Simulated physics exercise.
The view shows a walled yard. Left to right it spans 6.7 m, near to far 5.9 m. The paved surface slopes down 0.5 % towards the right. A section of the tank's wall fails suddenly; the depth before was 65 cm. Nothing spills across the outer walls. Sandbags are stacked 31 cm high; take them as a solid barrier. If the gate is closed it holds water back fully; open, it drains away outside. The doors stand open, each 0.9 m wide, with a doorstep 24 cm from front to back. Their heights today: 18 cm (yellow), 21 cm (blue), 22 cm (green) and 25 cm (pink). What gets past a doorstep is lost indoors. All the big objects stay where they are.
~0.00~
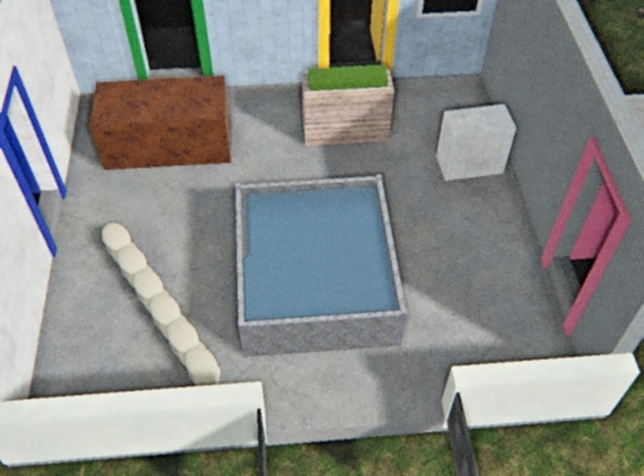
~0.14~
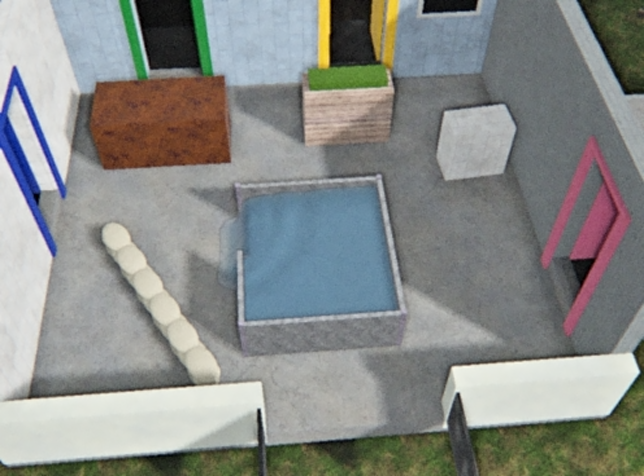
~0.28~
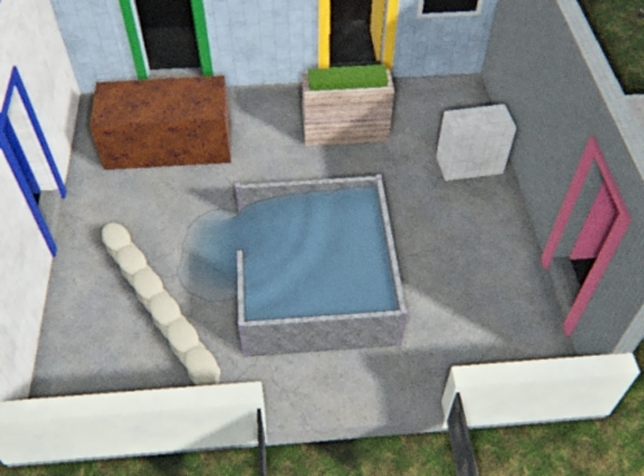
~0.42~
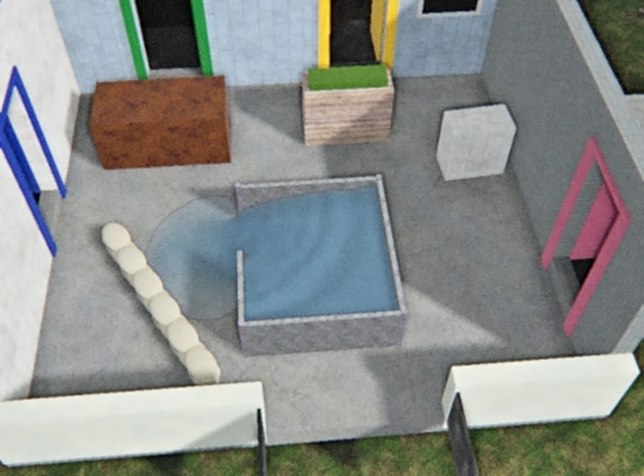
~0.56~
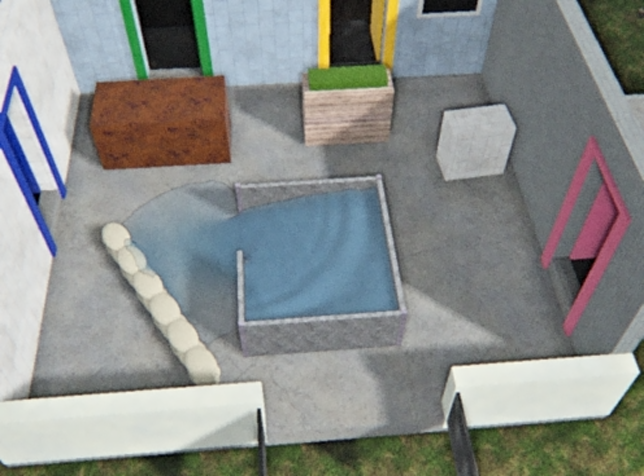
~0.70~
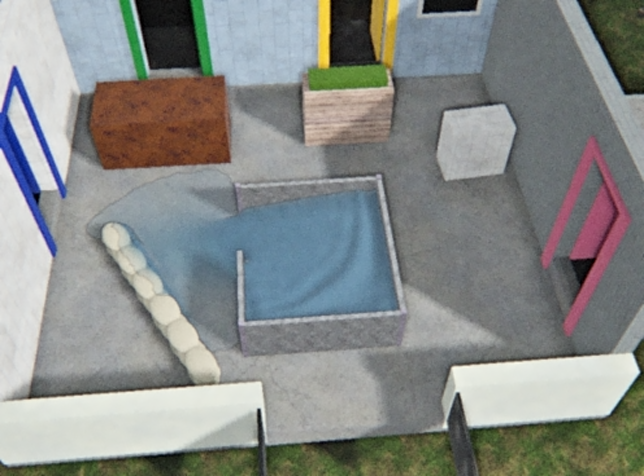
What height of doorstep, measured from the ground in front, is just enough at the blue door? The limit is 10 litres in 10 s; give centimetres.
Close to 21.5 cm is just enough.
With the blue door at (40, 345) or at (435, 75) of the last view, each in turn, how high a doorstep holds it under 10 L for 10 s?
About 9.5 and 9.0 cm.
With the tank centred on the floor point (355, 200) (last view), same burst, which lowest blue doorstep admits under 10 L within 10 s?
Then roughly 29 cm.
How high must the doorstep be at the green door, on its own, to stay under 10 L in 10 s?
About 6.0 cm at green.
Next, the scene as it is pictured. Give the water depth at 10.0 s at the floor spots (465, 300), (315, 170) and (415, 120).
In that order: 4, 2 and 6 cm.
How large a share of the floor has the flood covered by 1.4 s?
Some 20 per cent of it.
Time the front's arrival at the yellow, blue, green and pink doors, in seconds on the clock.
Arrival: Yellow 4.0 s, blue 0.9 s, green 2.4 s, pink 7.0 s.
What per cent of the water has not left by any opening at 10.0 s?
About 94 per cent.
After 1.4 s water covers 20 % of the floor, deepest (42 cm) near (146, 262); 12 cm at the blue door, 0 litres in over its 21 cm doorstep.
After 3.0 s water covers 35 % of the floor, deepest (33 cm) near (128, 176); 19 cm at the blue door, 8 litres in over its 21 cm doorstep.
After 10.0 s water covers 90 % of the floor, deepest (14 cm) near (52, 268); 10 cm at the blue door, 11 litres in over its 21 cm doorstep.
At the blue door as built, the water arrived by 0.9 s and peaked near 22 cm at 2.4 s.
Run again over the same 10 s with other heights there, 23 litres in over 18.5 cm, 3 litres over 25 cm. The limit of 10 litres is kept from about 21.5 cm up.
